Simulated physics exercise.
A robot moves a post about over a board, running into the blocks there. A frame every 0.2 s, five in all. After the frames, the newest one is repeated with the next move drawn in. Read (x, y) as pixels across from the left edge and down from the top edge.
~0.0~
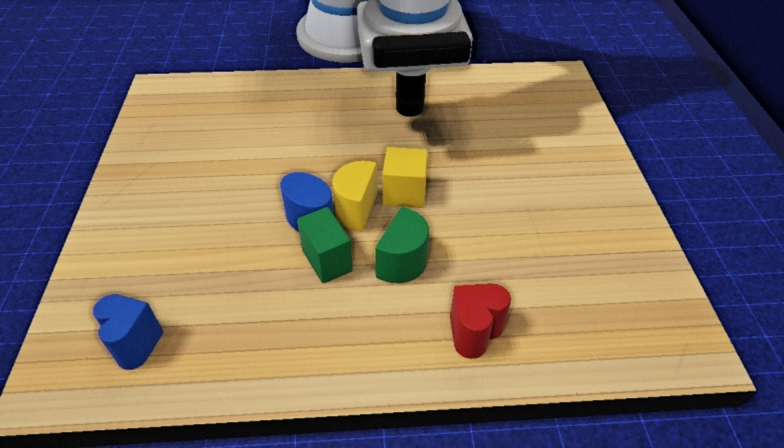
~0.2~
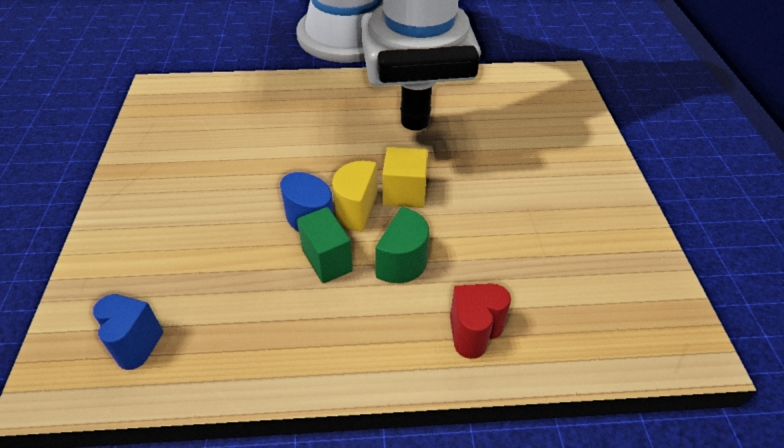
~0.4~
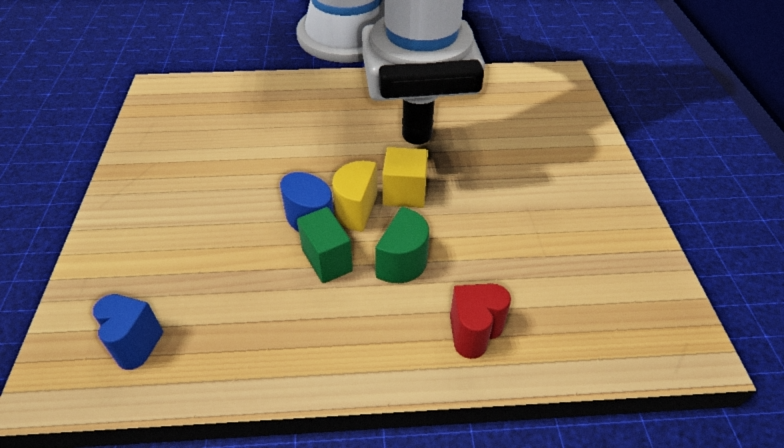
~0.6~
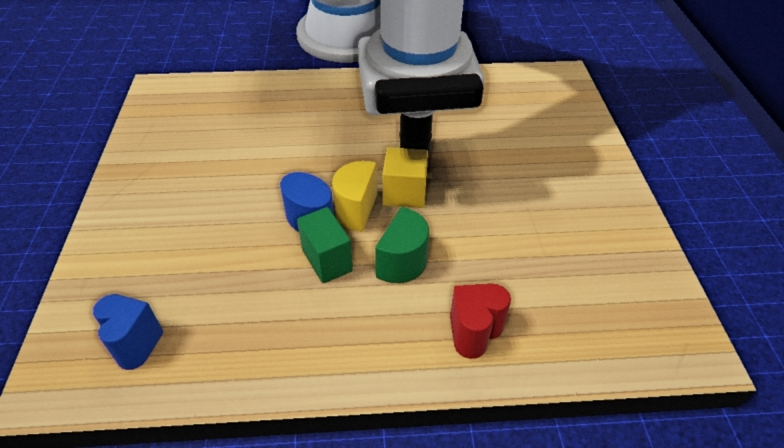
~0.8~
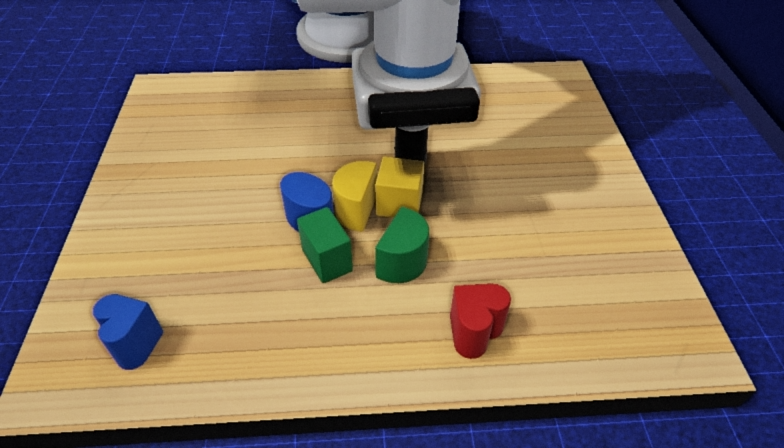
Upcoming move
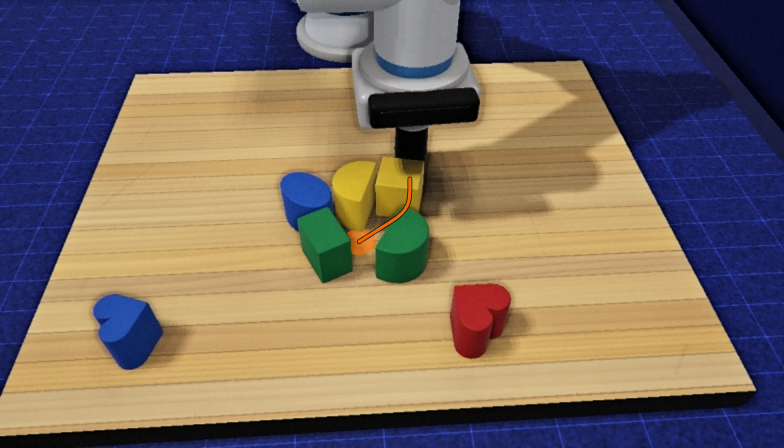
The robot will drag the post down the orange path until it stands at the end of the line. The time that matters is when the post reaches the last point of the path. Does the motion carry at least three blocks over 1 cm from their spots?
Yes
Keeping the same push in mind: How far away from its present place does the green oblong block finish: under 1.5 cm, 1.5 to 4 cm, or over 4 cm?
Of the three bands, it's 1.5 to 4 cm.
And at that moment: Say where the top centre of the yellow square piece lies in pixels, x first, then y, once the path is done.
By then it is at (346, 241).
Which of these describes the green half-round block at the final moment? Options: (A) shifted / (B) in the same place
A.
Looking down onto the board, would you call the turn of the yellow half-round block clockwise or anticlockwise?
Answer: With the clock.
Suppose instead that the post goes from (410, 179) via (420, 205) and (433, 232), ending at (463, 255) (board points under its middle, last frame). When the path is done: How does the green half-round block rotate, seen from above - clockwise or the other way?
Viewed from above, counterclockwise.
Path on the board, from (410, 179) through (408, 203) and (388, 224) to (359, 242).
What follows on the original path. One third of the way, post (409, 187); yellow square piece (391, 196), turned 20° clockwise; green half-round block (403, 243).
Two thirds of the way, post (388, 208); yellow square piece (370, 219), turned 15° clockwise; green half-round block (401, 264), turned 40° anticlockwise.
At the end, post (358, 226); green oblong block (302, 240), turned 35° clockwise; yellow half-round block (350, 178), turned 20° clockwise; yellow square piece (346, 241); green half-round block (399, 273), turned 70° anticlockwise.
